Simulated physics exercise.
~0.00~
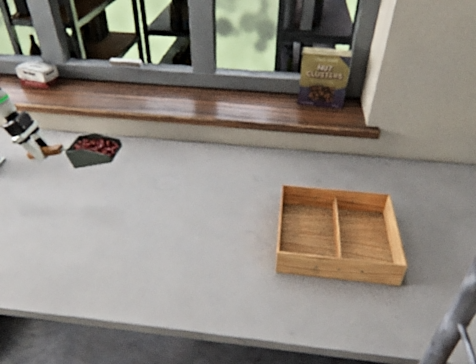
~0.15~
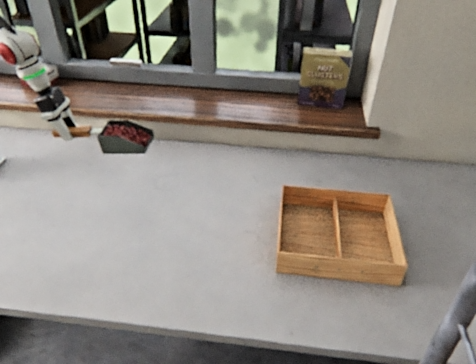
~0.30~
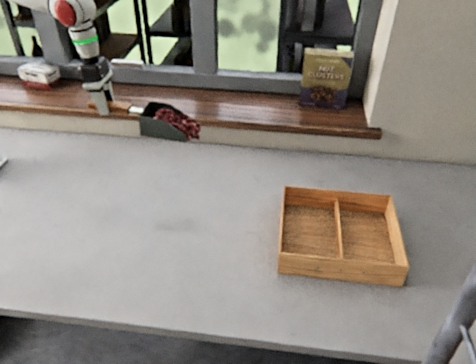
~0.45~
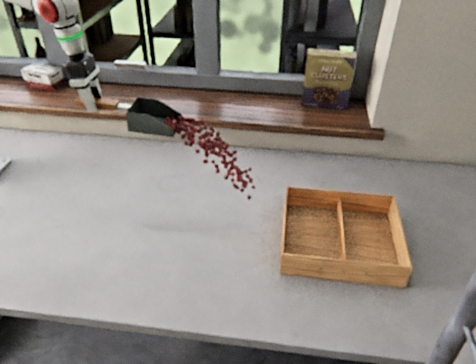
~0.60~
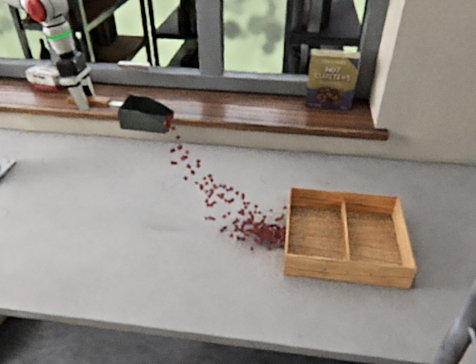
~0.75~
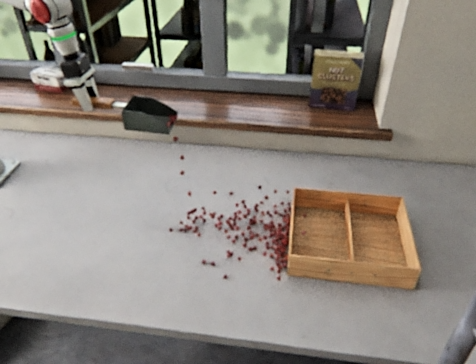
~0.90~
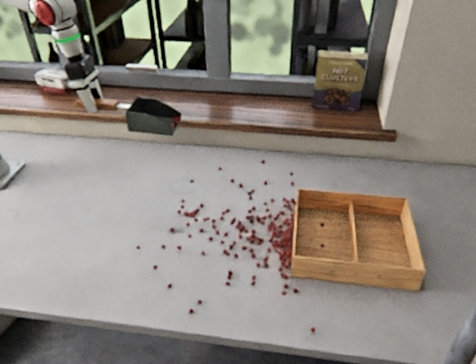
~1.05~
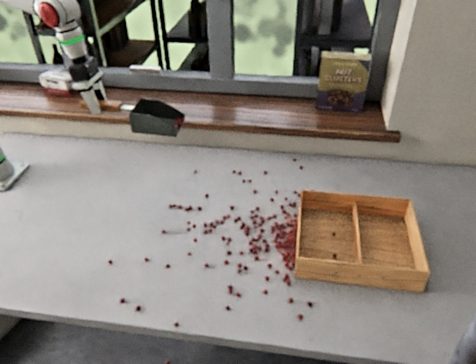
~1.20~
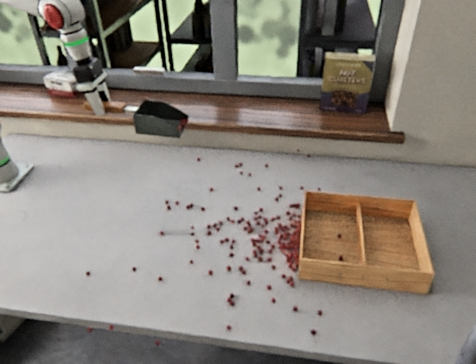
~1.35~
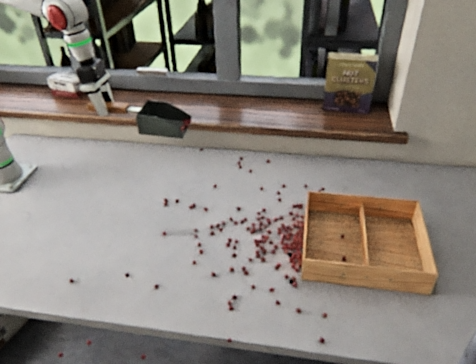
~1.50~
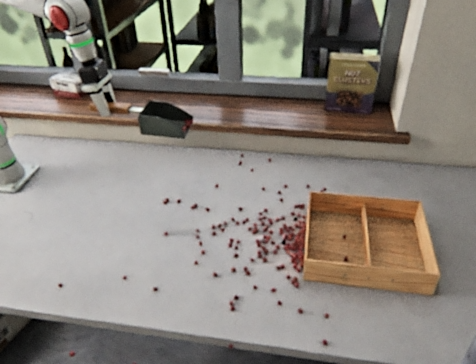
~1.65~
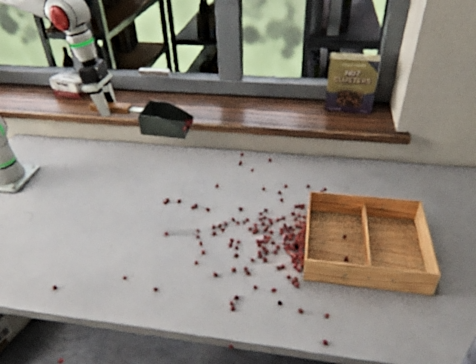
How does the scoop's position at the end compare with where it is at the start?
It starts low over the left part of the table and ends higher up and farther to the right, in front of the wooden windowsill.
